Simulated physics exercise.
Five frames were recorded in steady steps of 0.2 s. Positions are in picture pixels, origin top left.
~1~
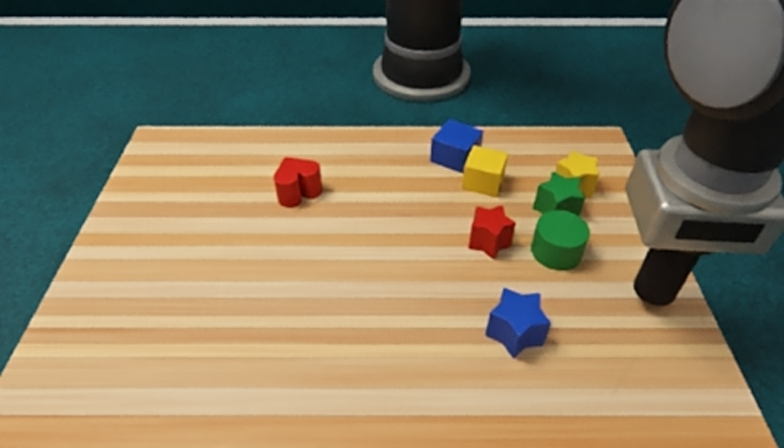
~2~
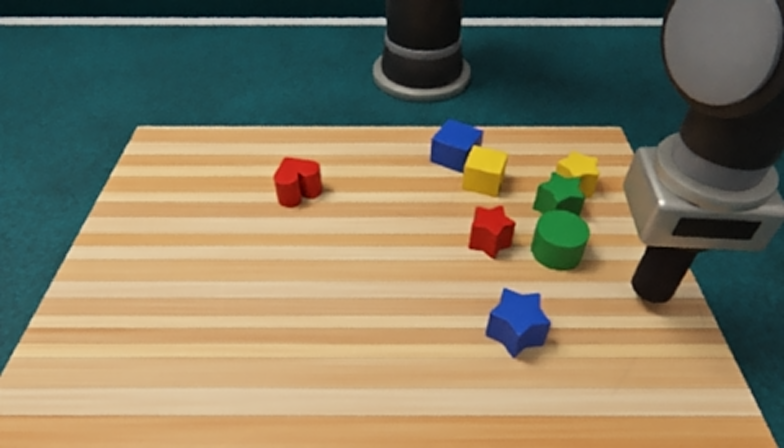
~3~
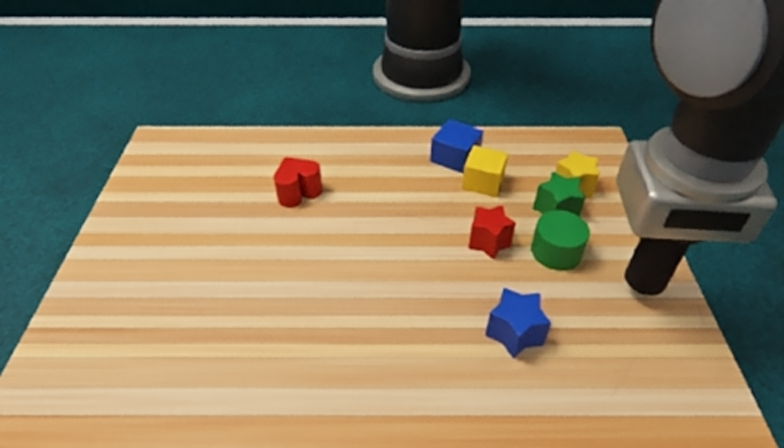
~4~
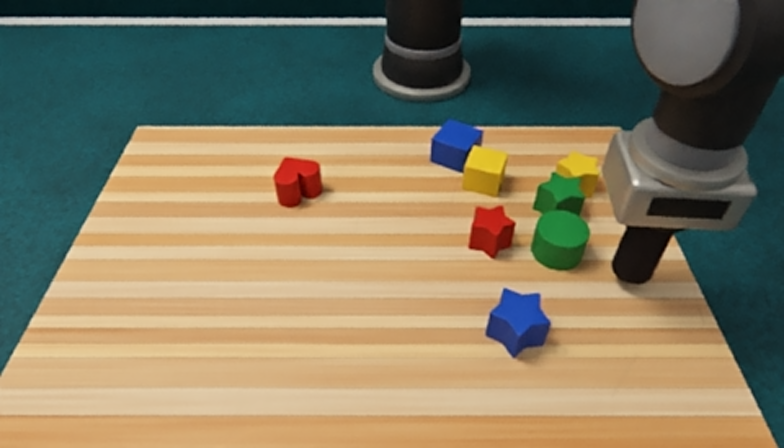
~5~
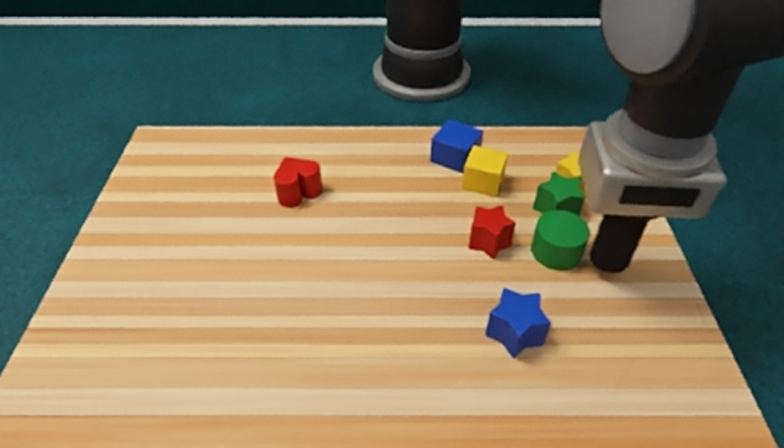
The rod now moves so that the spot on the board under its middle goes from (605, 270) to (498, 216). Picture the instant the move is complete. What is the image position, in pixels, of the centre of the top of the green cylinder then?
(461, 199)
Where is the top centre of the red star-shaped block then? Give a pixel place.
Just about (438, 222).
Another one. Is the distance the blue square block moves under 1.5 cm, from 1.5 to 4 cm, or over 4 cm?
Verdict: Less than 1.5 cm.
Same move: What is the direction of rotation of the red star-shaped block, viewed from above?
Anticlockwise, looking down.
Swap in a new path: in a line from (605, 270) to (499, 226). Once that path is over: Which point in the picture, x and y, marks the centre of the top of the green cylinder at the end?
I think it will end close to (461, 191).
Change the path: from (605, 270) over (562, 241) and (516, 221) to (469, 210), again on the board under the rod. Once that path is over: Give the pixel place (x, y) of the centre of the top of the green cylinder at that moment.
At roughly (441, 204).
On the path given first. One third of the way, rod (569, 239); red star-shaped block (481, 217); green cylinder (528, 215).
Two thirds of the way, rod (533, 221); red star-shaped block (455, 218); green cylinder (492, 206).
At the end, rod (500, 205); blue square block in place; red star-shaped block (438, 222), turned 30° anticlockwise; green star-shaped block in place; green cylinder (461, 199).
